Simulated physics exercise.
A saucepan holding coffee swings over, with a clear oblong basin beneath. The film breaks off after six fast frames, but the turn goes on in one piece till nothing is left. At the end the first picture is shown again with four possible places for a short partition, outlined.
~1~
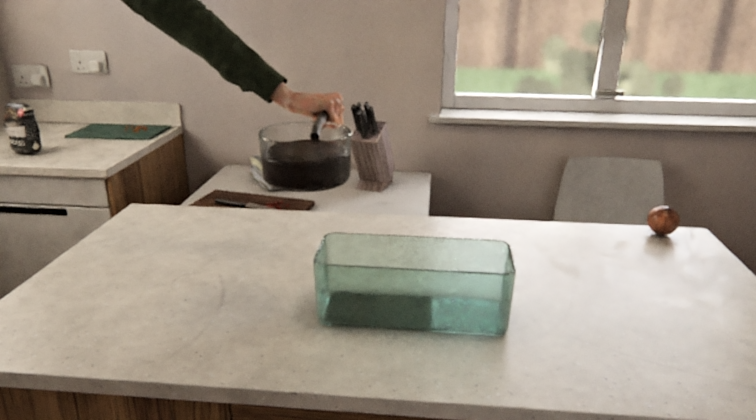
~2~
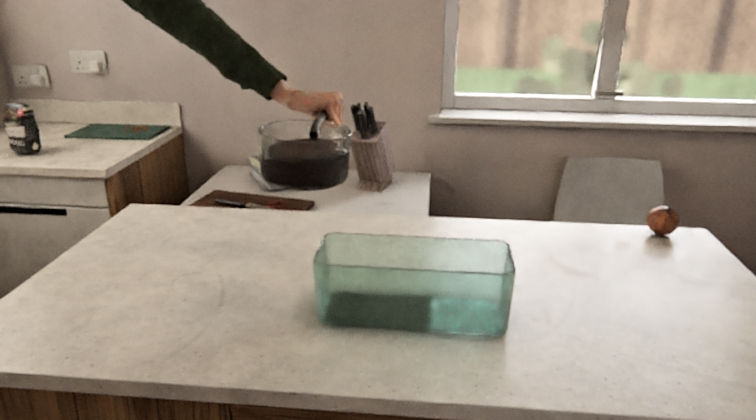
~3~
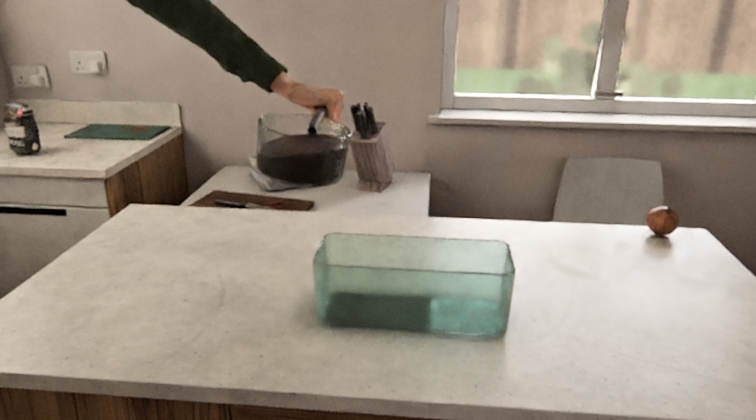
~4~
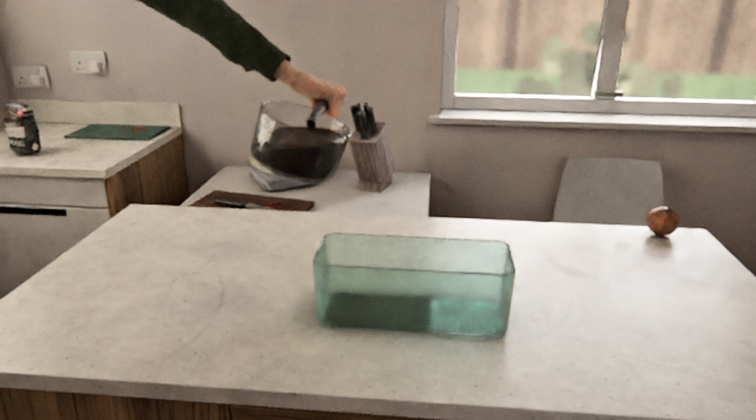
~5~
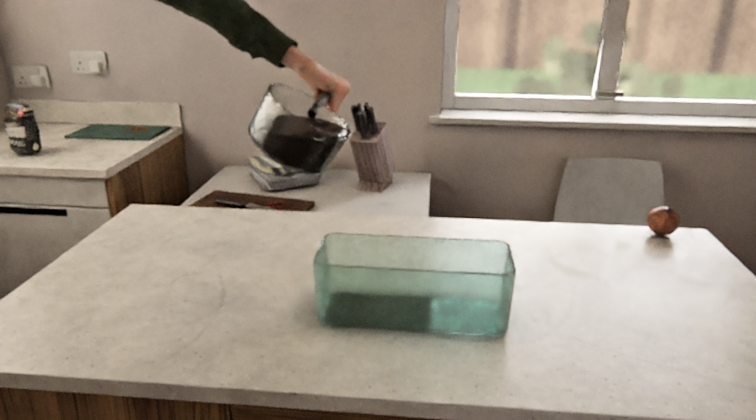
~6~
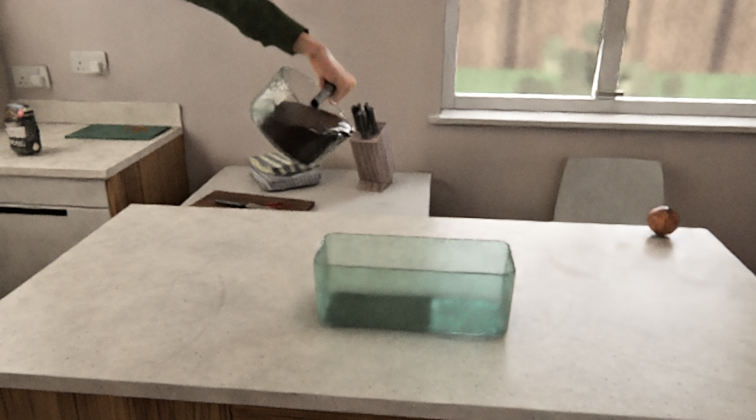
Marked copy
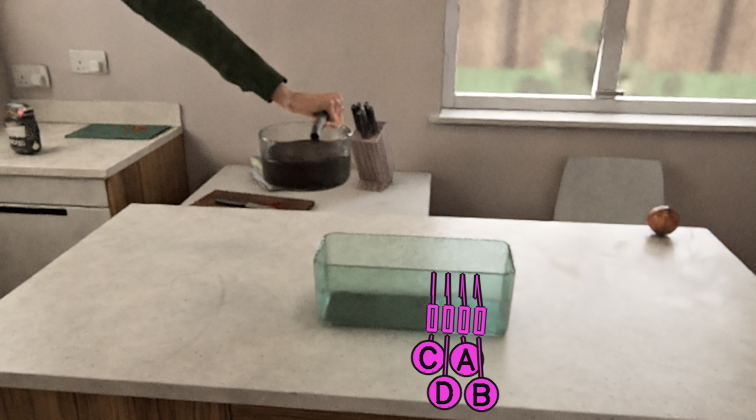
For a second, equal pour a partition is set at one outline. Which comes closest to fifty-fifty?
C beats the others.
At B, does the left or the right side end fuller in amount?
The left side.
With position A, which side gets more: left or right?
The left one.
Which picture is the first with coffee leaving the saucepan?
Picture 6.
On the marked copy, A at (462, 337); B at (478, 338); C at (431, 335); D at (447, 336).
With A, about 88 % ends left of the wall and 7 % right of it; 6 % is lost outside.
With B, about 82 % ends left of the wall and 9 % right of it; 10 % is lost outside.
With C, about 50 % ends left of the wall and 42 % right of it; 8 % is lost outside.
With D, about 75 % ends left of the wall and 17 % right of it; 8 % is lost outside.
